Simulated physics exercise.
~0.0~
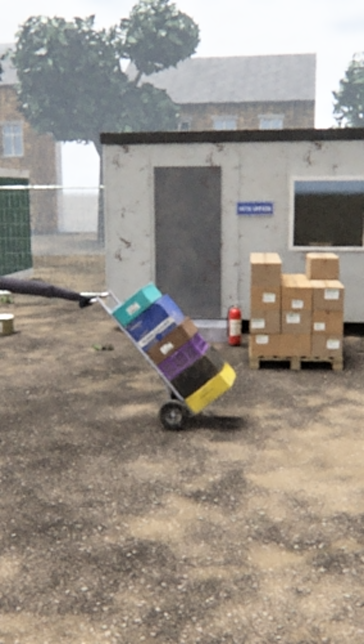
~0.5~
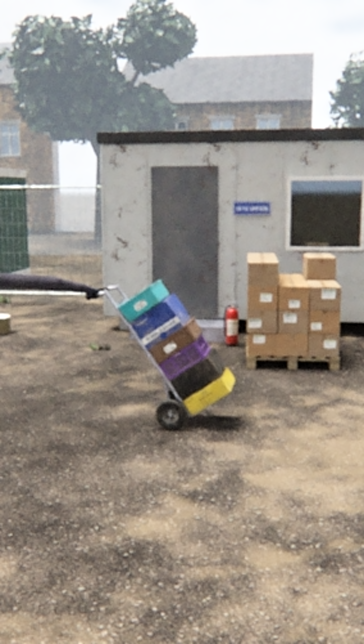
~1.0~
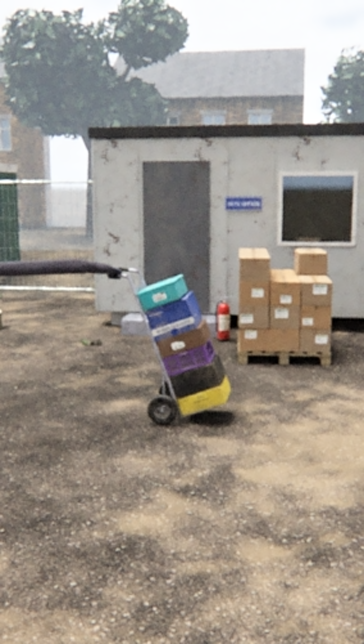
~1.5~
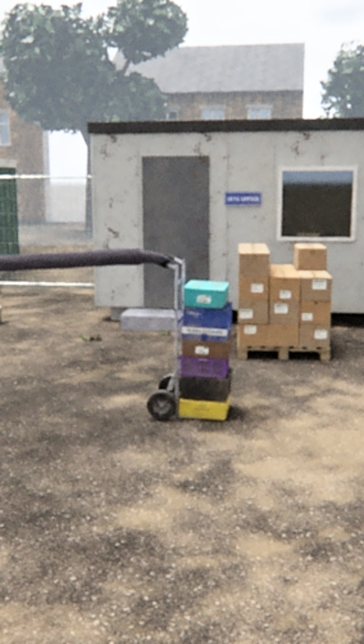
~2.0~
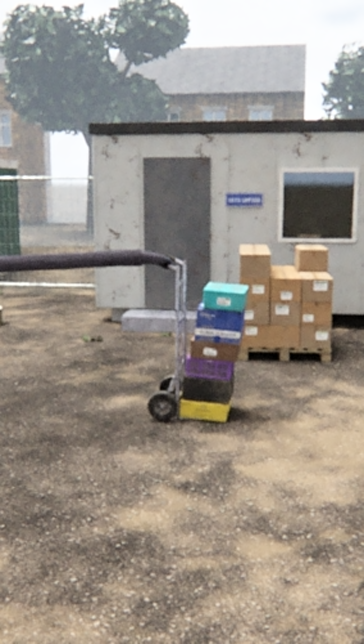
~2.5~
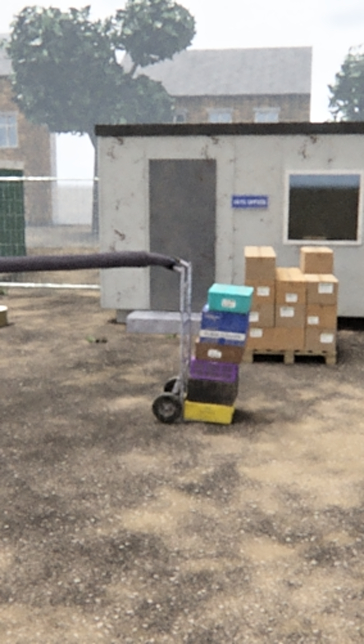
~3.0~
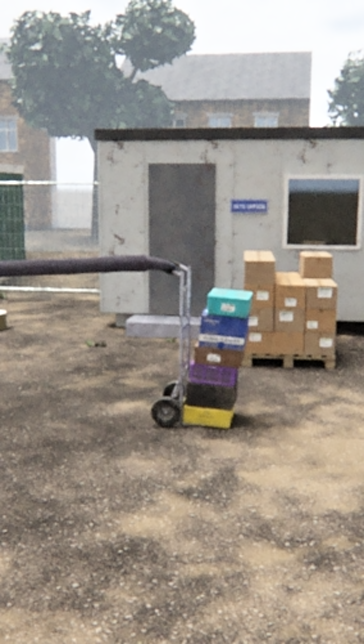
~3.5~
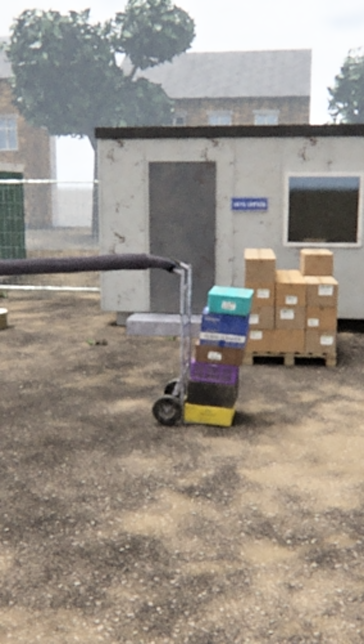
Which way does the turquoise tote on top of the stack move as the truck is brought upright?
It moves to the right, as the viewer sees it.
